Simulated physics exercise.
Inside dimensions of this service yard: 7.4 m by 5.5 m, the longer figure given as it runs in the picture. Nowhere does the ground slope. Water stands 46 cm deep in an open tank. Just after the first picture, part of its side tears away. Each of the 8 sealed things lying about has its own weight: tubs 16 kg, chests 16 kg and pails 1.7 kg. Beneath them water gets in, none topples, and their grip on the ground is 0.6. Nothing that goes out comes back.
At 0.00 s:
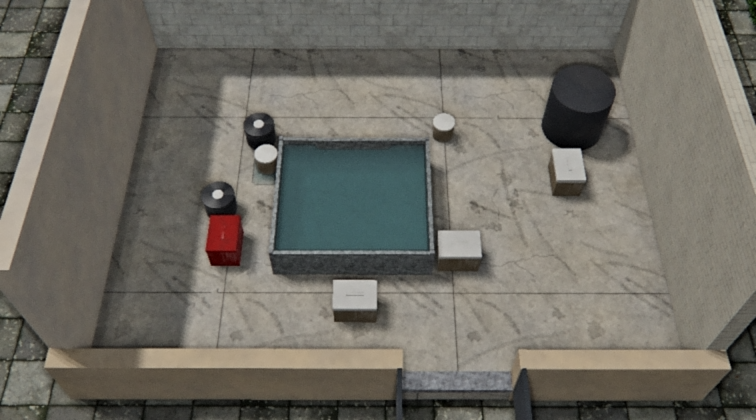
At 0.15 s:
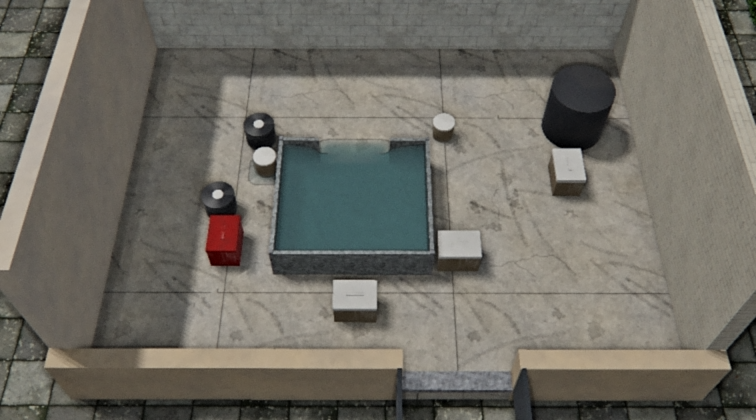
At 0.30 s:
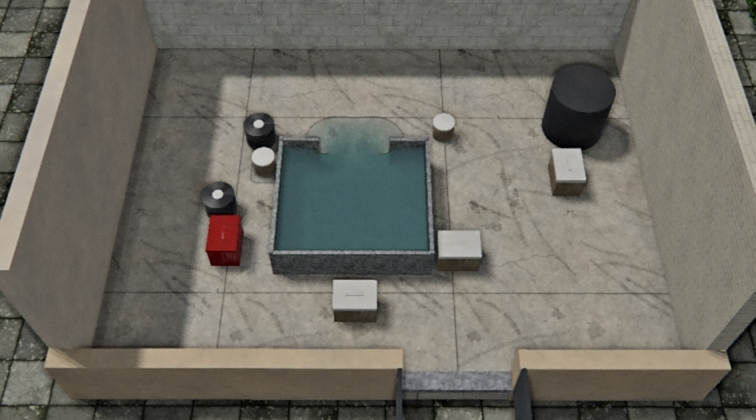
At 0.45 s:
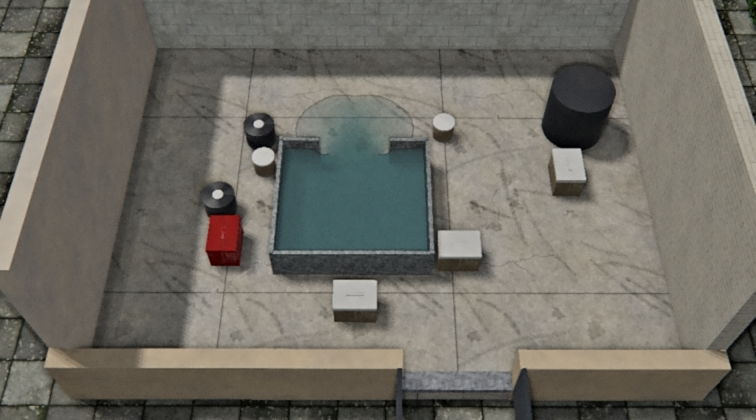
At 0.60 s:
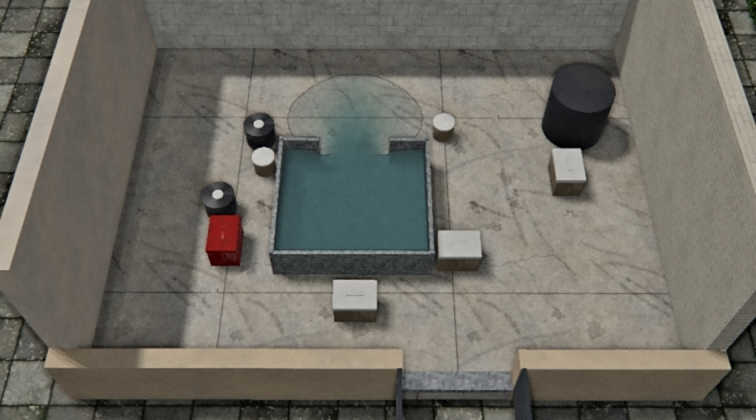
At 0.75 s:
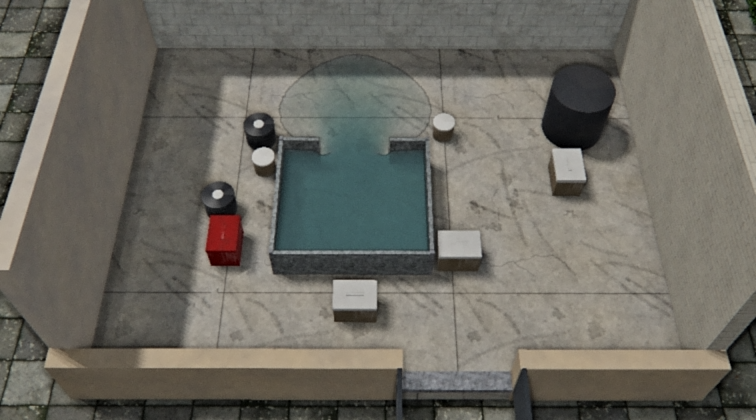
Water broke through the far side of a square open tank and spread in a widening rounded pool toward the back wall, while the red chest and the other things standing around it stayed put.
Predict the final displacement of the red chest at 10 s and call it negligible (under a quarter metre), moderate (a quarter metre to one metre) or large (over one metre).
Negligible.
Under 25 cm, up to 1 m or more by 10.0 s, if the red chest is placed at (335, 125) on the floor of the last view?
Well, it is shoved a long way.
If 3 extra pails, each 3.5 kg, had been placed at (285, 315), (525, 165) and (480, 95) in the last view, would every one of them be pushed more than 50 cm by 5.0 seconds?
Note, same order as listed: Inside the limit, inside the limit, beyond the limit.
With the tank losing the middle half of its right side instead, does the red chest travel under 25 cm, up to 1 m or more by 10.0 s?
So the red chest keeps its position.
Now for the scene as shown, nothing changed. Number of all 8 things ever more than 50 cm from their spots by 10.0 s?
The number is 0.
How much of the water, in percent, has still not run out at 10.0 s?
Roughly 100 percent.
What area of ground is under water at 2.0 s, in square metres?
About 13 m2.
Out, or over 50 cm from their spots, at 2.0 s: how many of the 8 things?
The number by then is 0.
After 2.0 s the red chest is near (223, 233), 0.0 m from its start, aground; 0 of 8 are out; 0 afloat.
After 4.5 s the red chest is near (223, 233), 0.0 m from its start, aground; 0 of 8 are out; 0 afloat.
After 7.0 s the red chest is near (223, 233), 0.0 m from its start, aground; 0 of 8 are out; 1 afloat.
After 10.0 s the red chest is near (223, 233), 0.0 m from its start, aground; 0 of 8 are out; 0 afloat.
